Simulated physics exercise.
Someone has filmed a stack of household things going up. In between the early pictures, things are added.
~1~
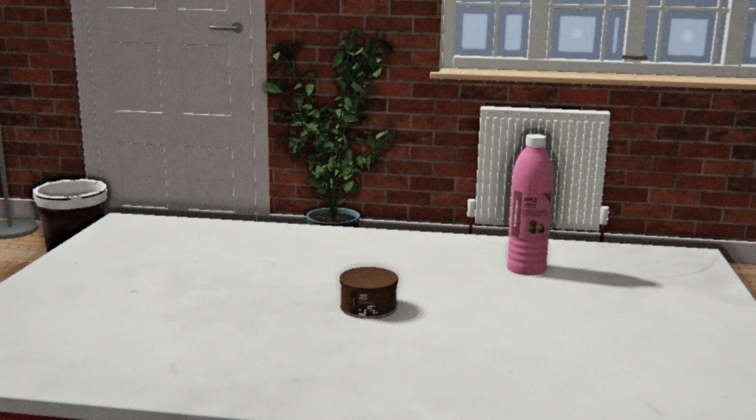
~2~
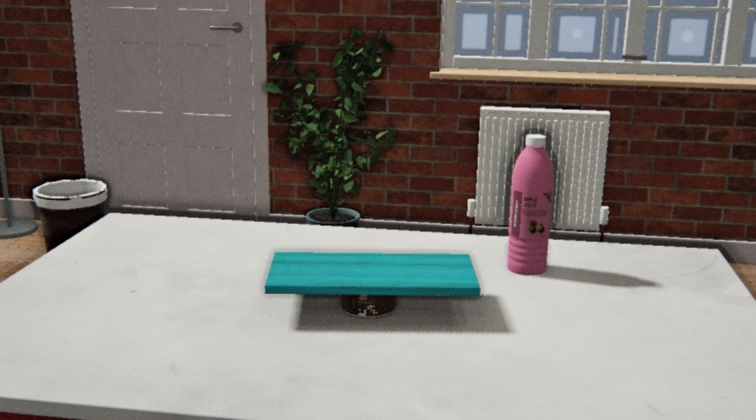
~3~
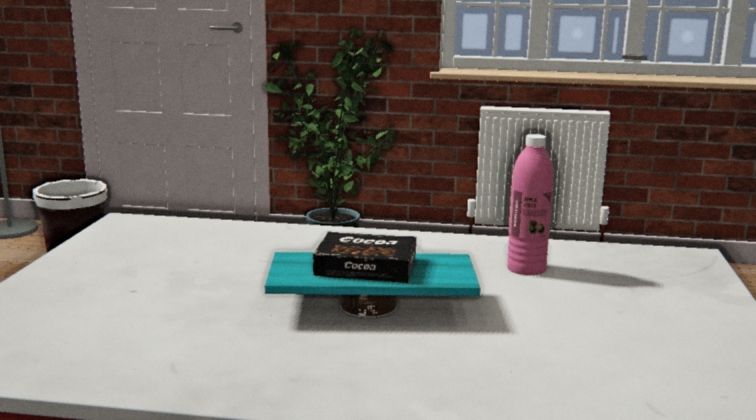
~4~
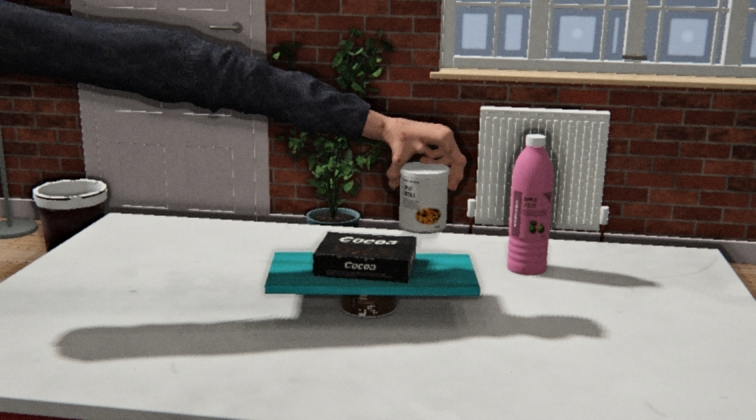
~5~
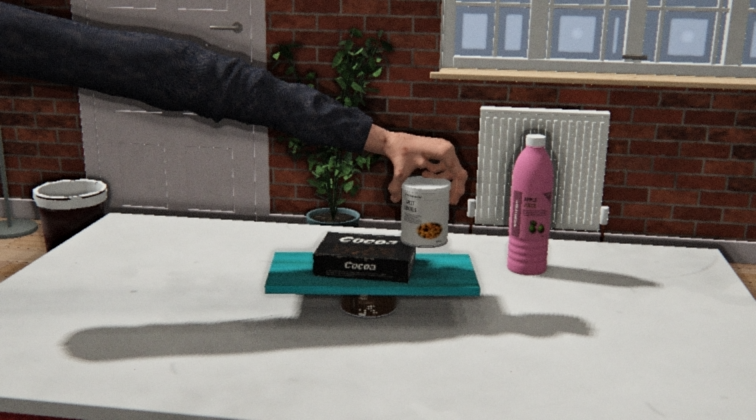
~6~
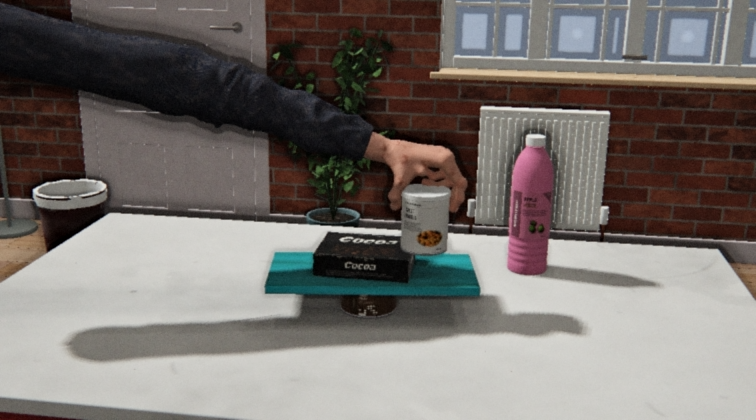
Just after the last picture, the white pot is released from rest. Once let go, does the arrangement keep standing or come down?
Safe to say it doesn't work.
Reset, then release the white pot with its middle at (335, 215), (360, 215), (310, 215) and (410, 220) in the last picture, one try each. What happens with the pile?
Attempt one, the pile survives; attempt two, it survives; attempt three, it falls over; attempt four, it survives.
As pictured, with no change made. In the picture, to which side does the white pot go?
Rightward.
Then, 0.40 s on from there, white pot now fallen; black packet turned 3° from how it was put; turquoise board turned 3° from how it was put.
Then, 0.60 s on from there, things are still on the move.
In the end, fallen, white pot; the other 4 unmoved. At the end, from the last picture's camera, white pot near (559, 293). The pile comes apart.
